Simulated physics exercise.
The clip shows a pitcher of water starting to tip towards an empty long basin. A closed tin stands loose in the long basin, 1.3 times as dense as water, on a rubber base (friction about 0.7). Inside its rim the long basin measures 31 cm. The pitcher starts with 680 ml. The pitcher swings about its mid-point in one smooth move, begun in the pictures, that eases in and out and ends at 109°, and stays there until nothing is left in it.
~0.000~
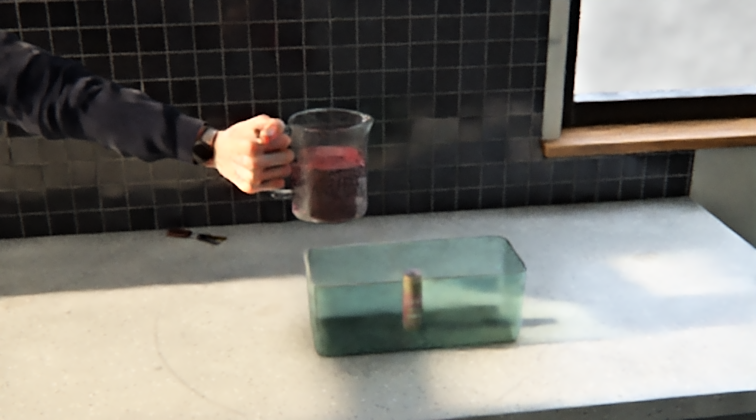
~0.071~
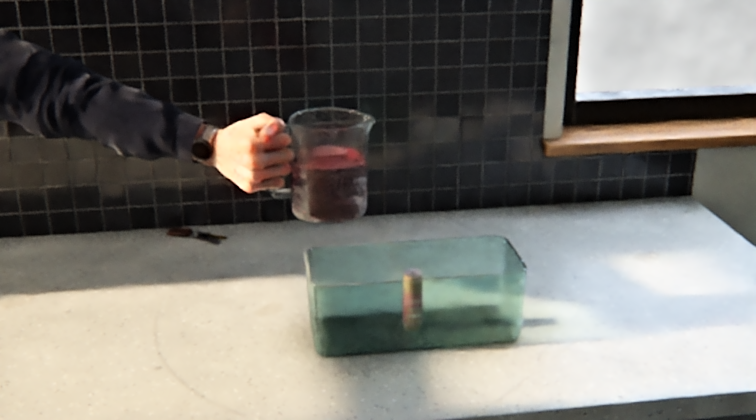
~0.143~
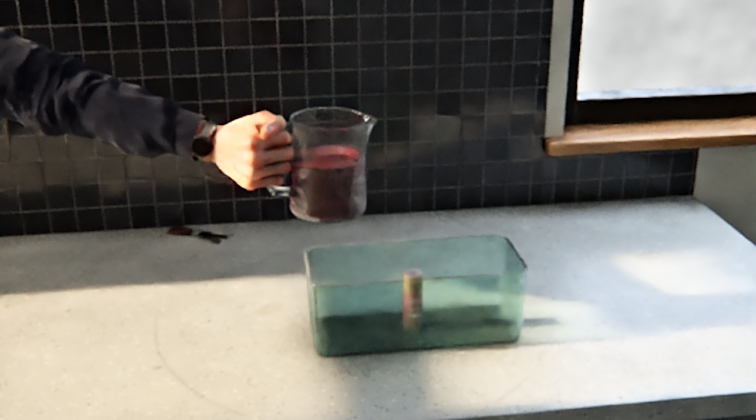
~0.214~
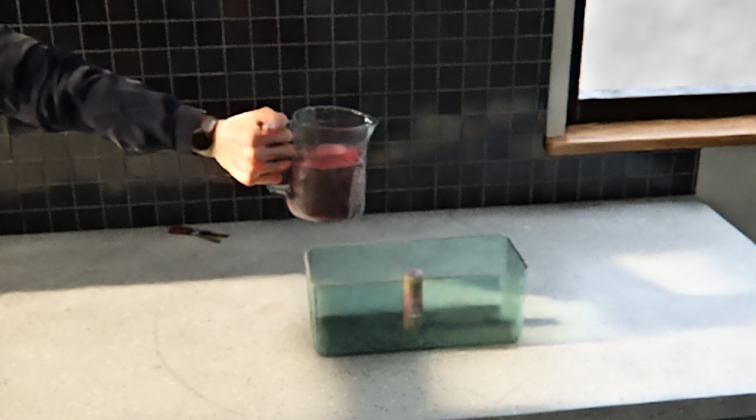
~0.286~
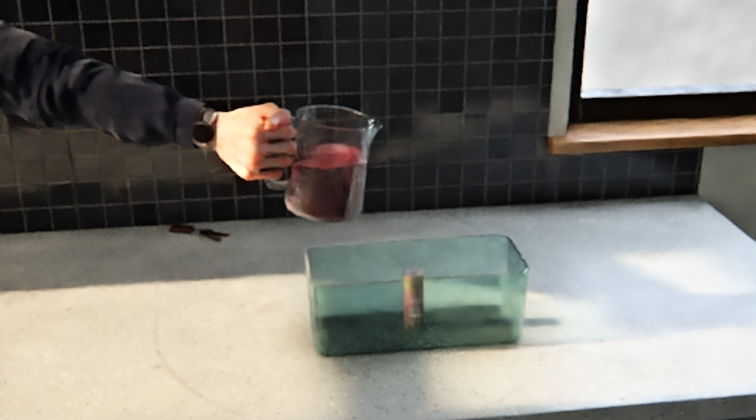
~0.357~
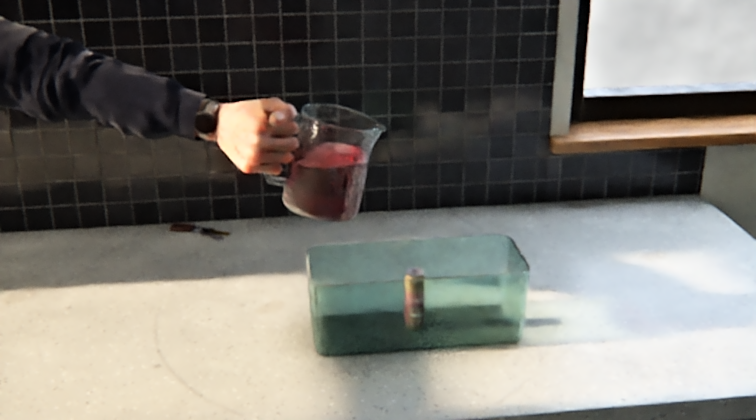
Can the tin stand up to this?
The tin remains upright.
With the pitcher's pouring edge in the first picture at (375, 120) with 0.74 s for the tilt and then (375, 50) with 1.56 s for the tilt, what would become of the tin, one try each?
First it remains upright; then it stays up.
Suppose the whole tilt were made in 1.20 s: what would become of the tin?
Then it keeps standing.
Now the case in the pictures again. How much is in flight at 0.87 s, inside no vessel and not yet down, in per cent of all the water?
About 4 per cent.
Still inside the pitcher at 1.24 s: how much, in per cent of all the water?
About 40 per cent.
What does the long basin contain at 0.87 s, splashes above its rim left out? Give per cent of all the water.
Near 0 in a hundred.
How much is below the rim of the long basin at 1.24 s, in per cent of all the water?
Near 38 in a hundred.
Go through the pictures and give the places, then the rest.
In the first frame, it leans 0°; its right rim is at (375, 119); the water meets the walls at (292, 158) and (364, 154); the long basin's rim runs from (309, 269) to (516, 254); the tin's top is at (413, 275).
In the second frame, it leans 1°; its right rim is at (375, 119); the water meets the walls at (292, 157) and (364, 153).
In the third frame, it leans 2°; its right rim is at (377, 119); the water meets the walls at (292, 157) and (364, 153).
In the fourth frame, it leans 5°; its right rim is at (379, 121); the water meets the walls at (292, 156) and (365, 152).
In the fifth frame, it leans 9°; its right rim is at (382, 124); the water meets the walls at (292, 156) and (366, 152).
In the sixth frame, it leans 13°; its right rim is at (386, 127); the water meets the walls at (294, 154) and (368, 151).
After 0.87 s the tilt is 64° and 96 per cent is still to pour; the tin stands where it began.
After 1.24 s the tilt is 98° and 41 per cent is still to pour; the tin stands where it began.
After 1.63 s the tilt is 109° and 3 per cent is still to pour; the tin stands where it began.
After 2.06 s the tilt is 109° and 0 per cent is still to pour; the tin stands where it began.
In the end the tin stands where it began.
